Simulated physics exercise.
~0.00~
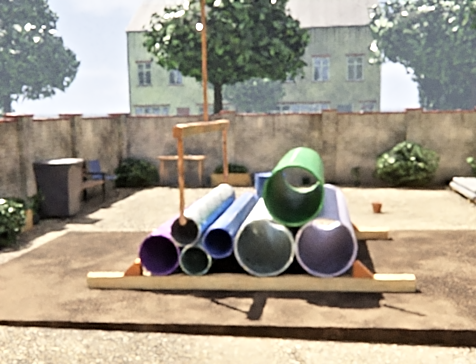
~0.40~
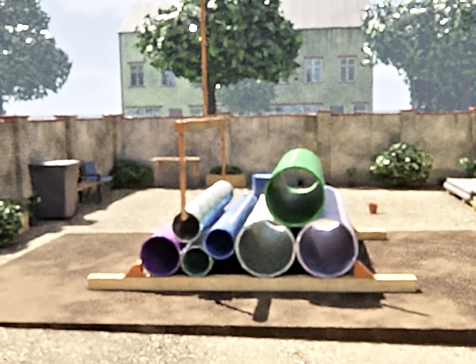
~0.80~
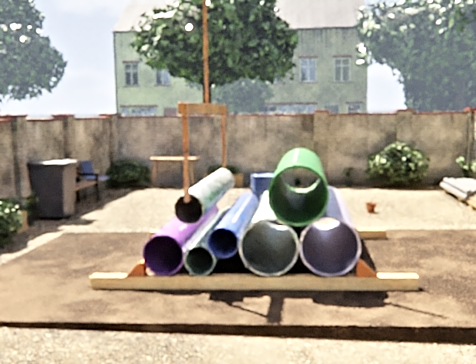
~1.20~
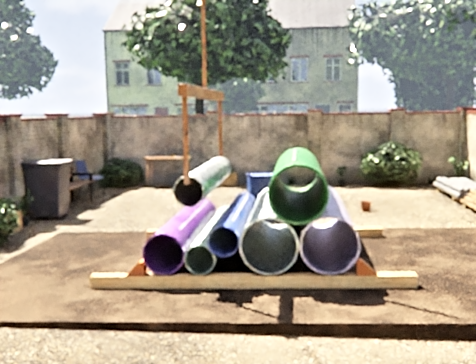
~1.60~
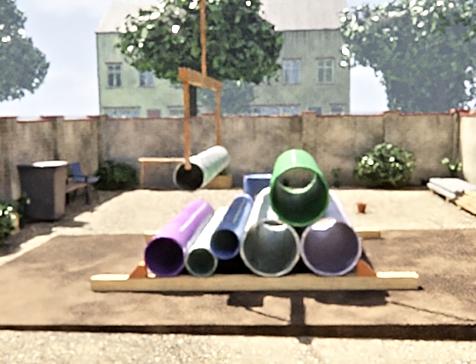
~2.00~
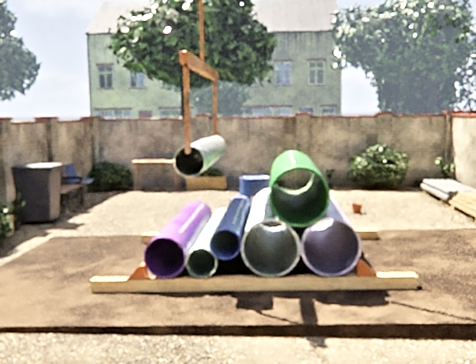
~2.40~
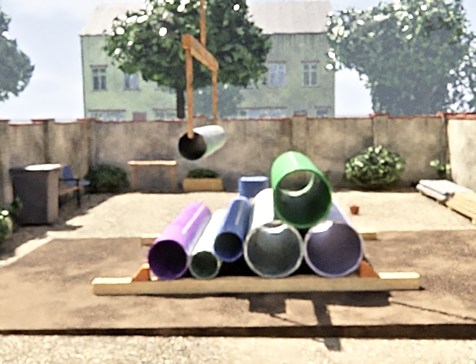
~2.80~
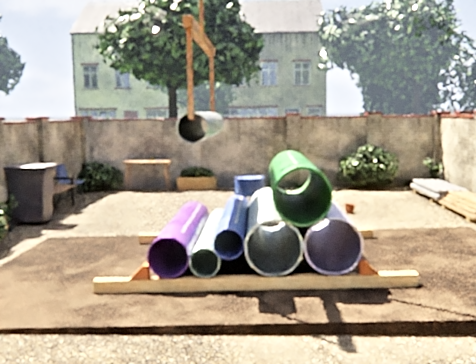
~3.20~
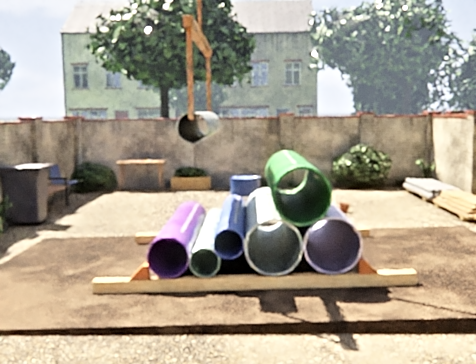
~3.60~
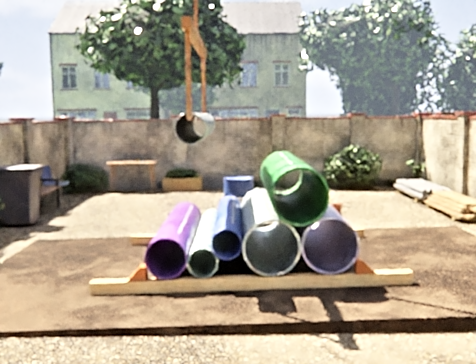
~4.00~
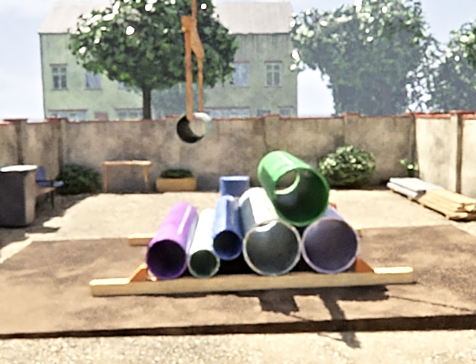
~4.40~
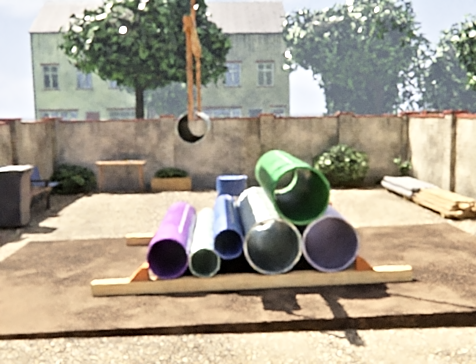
A gray pipe slung from a beam rises off the stack and hangs above the others, undisturbed.
